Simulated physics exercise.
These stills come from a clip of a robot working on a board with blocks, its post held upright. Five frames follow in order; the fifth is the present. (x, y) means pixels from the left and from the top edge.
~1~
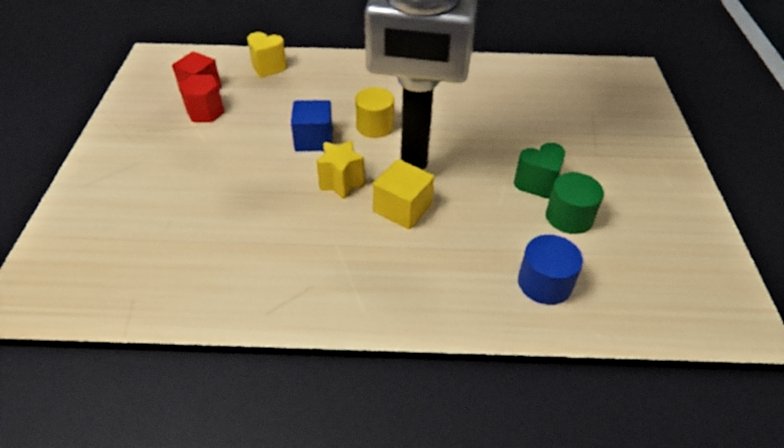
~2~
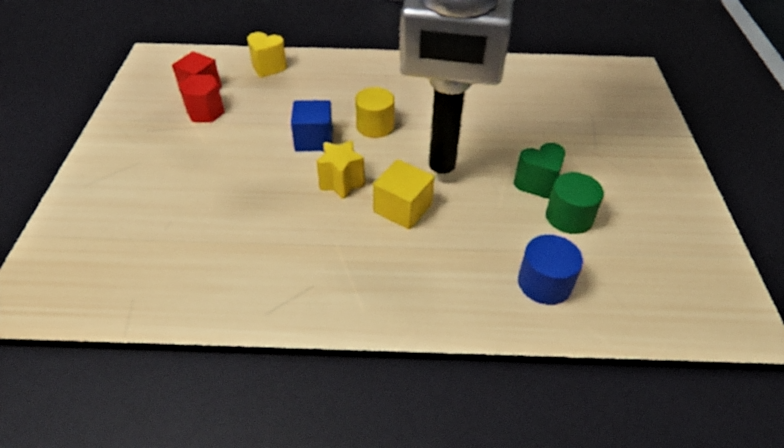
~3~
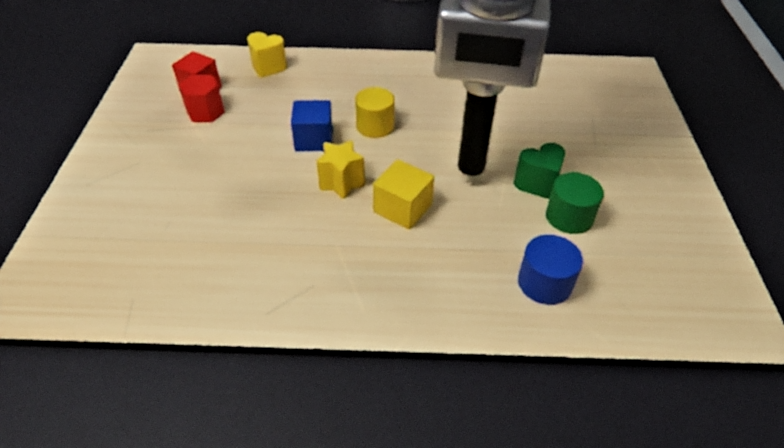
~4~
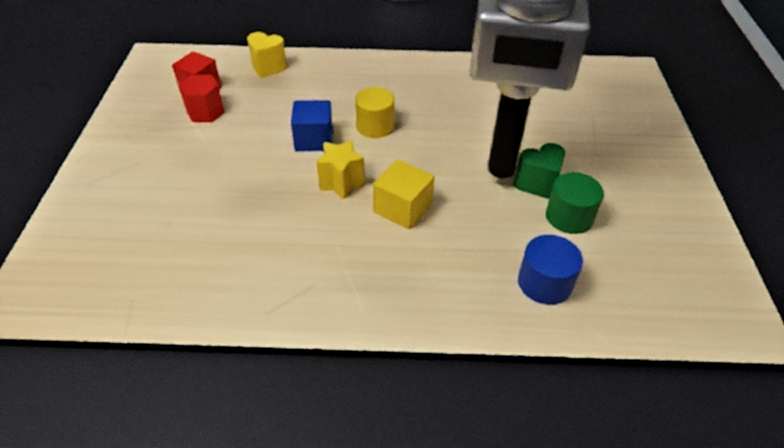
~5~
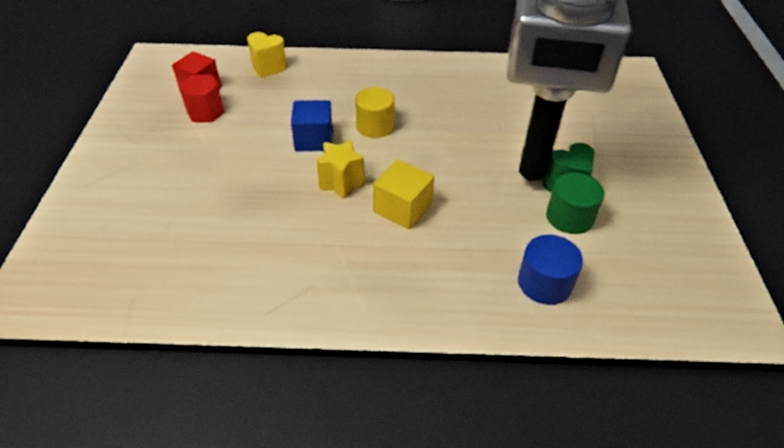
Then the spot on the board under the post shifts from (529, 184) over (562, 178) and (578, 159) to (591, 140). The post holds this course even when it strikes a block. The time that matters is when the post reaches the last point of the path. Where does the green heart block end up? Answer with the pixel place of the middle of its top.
So, by the moment the path ends, you'll find the top centre of the green heart block at (620, 153).
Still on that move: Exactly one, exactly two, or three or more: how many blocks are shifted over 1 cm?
Expect one.
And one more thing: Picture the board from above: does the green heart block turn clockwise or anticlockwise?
It turns round clockwise.
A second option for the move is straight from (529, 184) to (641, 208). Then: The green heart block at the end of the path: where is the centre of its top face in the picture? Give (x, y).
My prediction: (640, 153).
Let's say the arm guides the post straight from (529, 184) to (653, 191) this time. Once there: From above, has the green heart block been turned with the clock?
In short: No.
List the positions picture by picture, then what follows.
Tip of the post (414, 163), middles of tops, green heart block (545, 156), green cylinder (579, 188), in the first frame.
Post (442, 165), nothing pushed, in the second frame.
Post (471, 167), nothing pushed, in the third frame.
Post (501, 169), nothing pushed, in the fourth frame.
Post (532, 172), green heart block (576, 156), green cylinder (579, 189), in the fifth frame.
The first path, step by step. One third of the way, post (567, 165); green heart block (612, 155), turned 15° clockwise.
Two thirds of the way, post (583, 146); green heart block (620, 153), turned 40° clockwise.
At the end, post (595, 128); green heart block (620, 153), turned 40° clockwise; green cylinder unmoved.
